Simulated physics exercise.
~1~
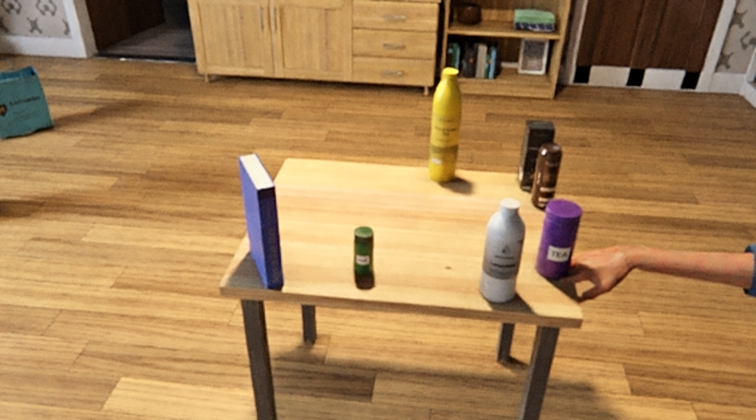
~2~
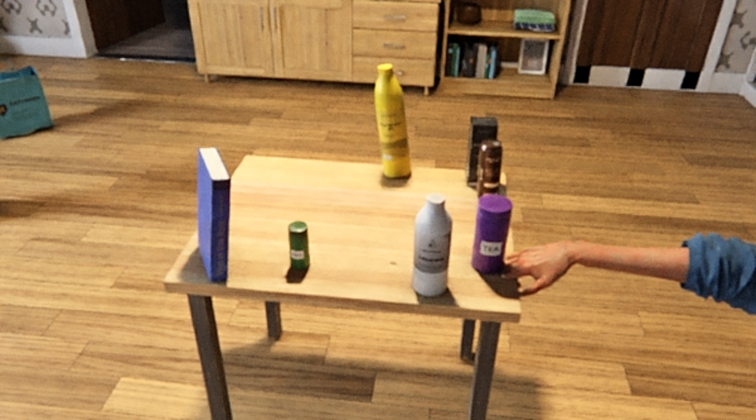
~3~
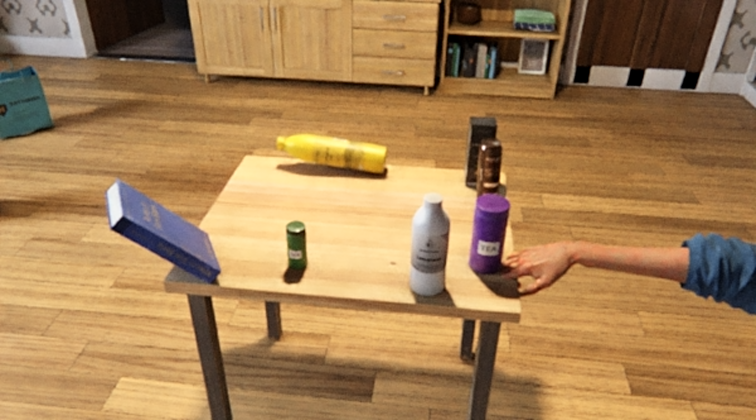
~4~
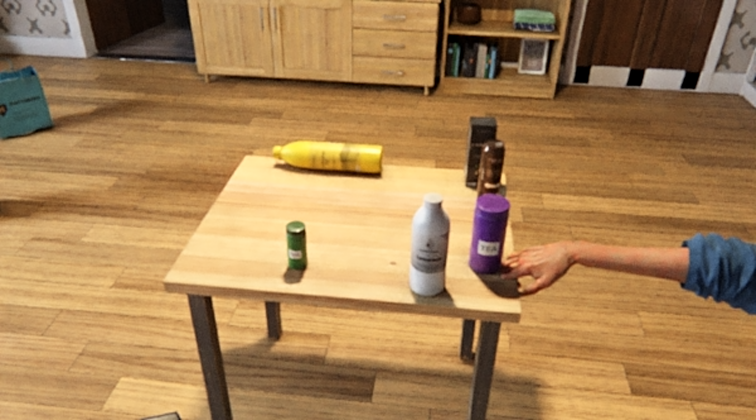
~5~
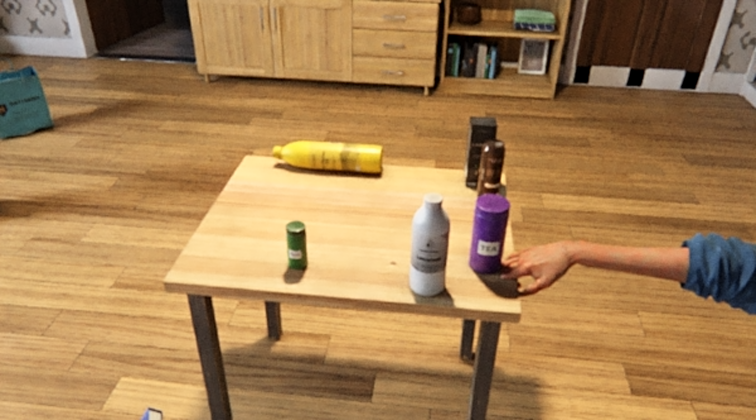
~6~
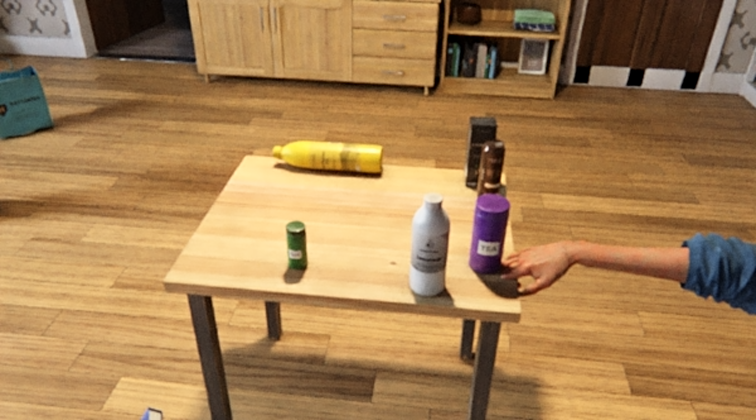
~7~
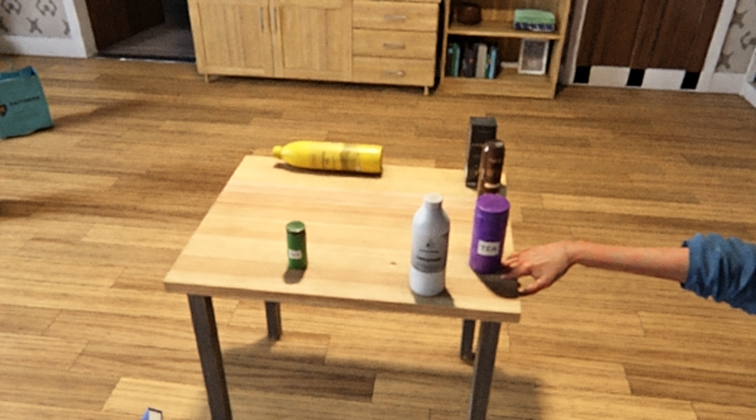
Living room, hand at a small wooden table shifting left, yellow bottle toppling onto its side and blue book falling to the floor.
